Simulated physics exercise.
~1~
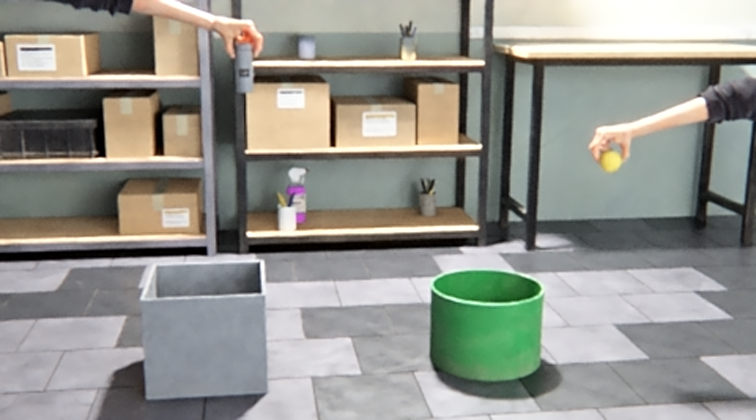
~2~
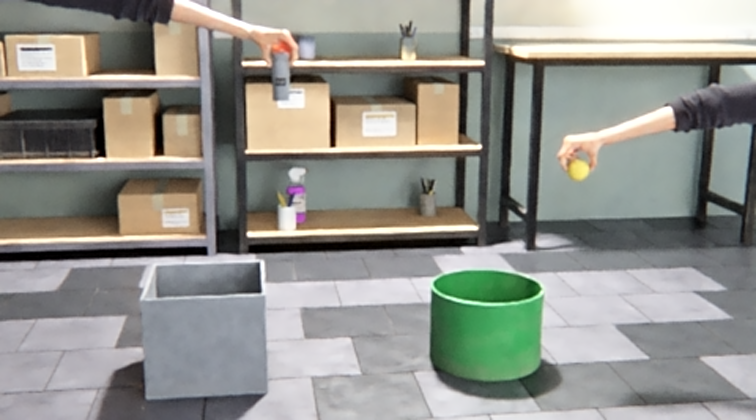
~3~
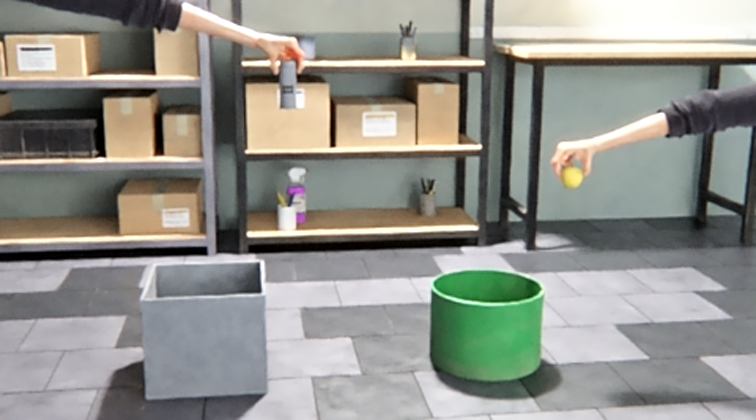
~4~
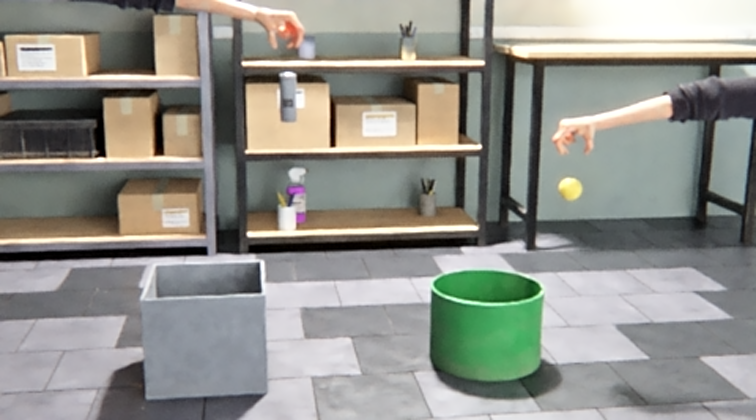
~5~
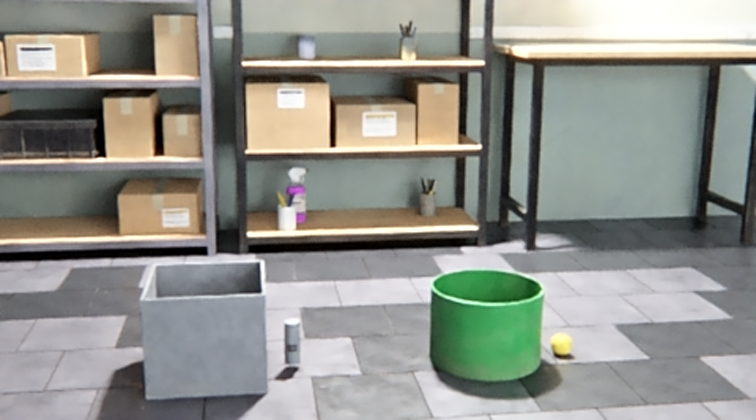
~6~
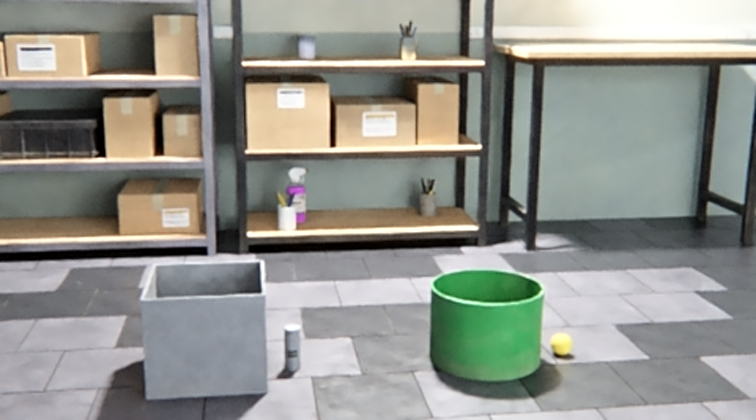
Two hands drop a grey shaker and a yellow ball-like fruit, which land outside the containers.
